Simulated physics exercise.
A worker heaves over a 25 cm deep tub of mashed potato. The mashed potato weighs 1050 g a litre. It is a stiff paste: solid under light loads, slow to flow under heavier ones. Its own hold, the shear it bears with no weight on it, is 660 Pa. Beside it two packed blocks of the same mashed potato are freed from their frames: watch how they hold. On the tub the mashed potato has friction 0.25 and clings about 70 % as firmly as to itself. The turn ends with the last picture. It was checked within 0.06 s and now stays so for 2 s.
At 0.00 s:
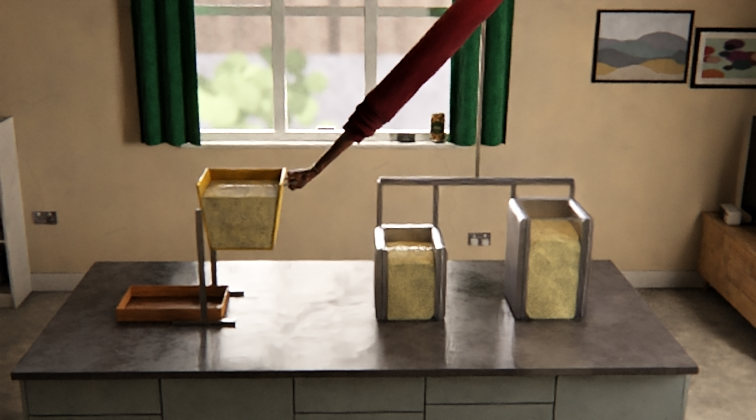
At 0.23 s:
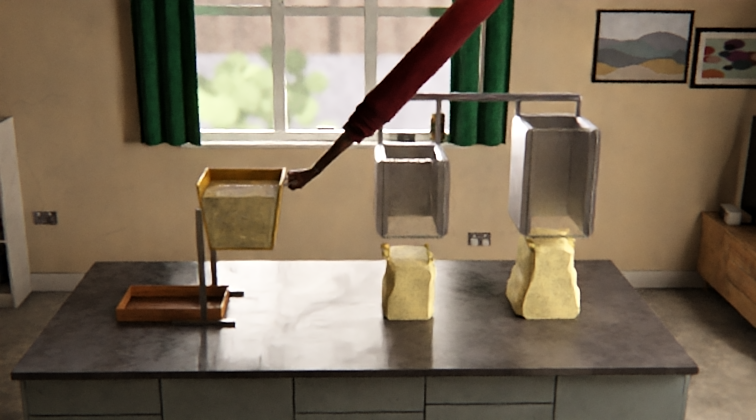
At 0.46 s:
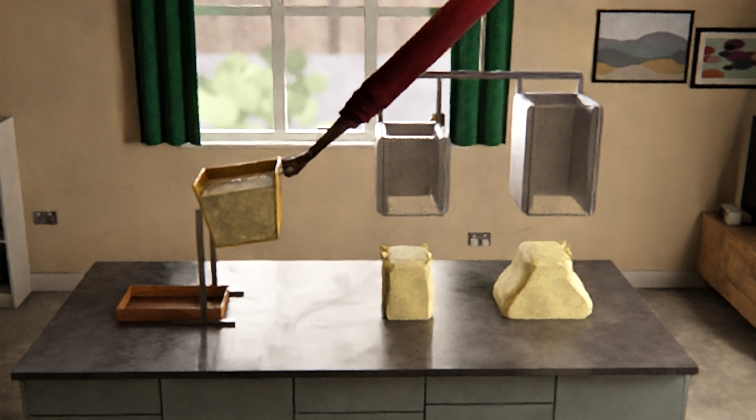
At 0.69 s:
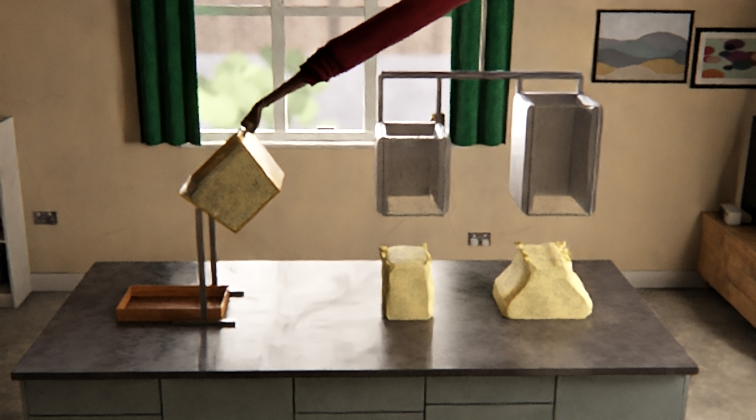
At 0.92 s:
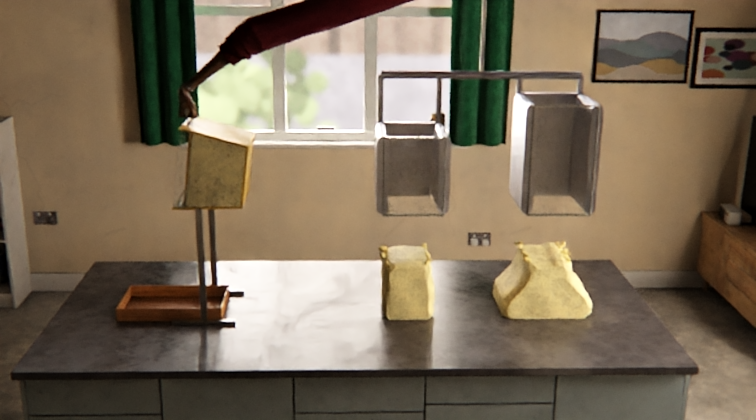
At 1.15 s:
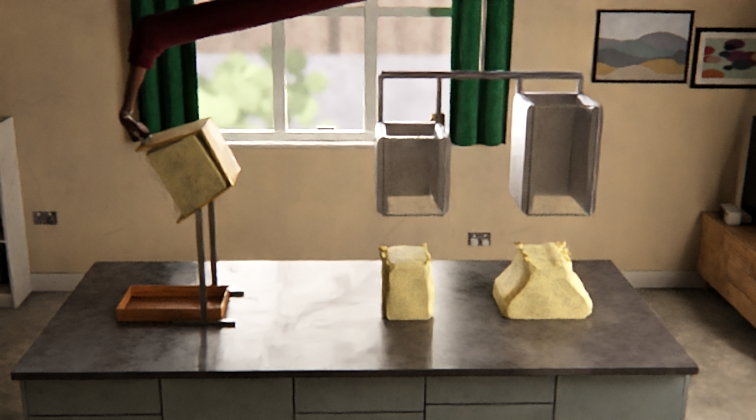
To begin with, a red-sleeved arm grips a raised box of mashed potato while two grey casings lift off pale yellow blocks to the right. The taller block slumps and widens, the shorter barely sags, and the arm swings the box up and over leftward past its side, with no mash leaving it.
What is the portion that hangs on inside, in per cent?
Close to 0 per cent.
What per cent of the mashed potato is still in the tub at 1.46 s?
Near 0 %.
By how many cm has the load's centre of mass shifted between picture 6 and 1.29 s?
About 11 cm.
By 1.29 s, the tub is at 116 degrees and holds 66 %.
By 1.46 s, the tub is at 116 degrees and holds 0 %.
By 1.63 s, the tub is at 116 degrees and holds 0 %.
By 1.80 s, the tub is at 116 degrees and holds 0 %.
By 3.15 s, at the end, the tub is at 116 degrees and holds 0 %.
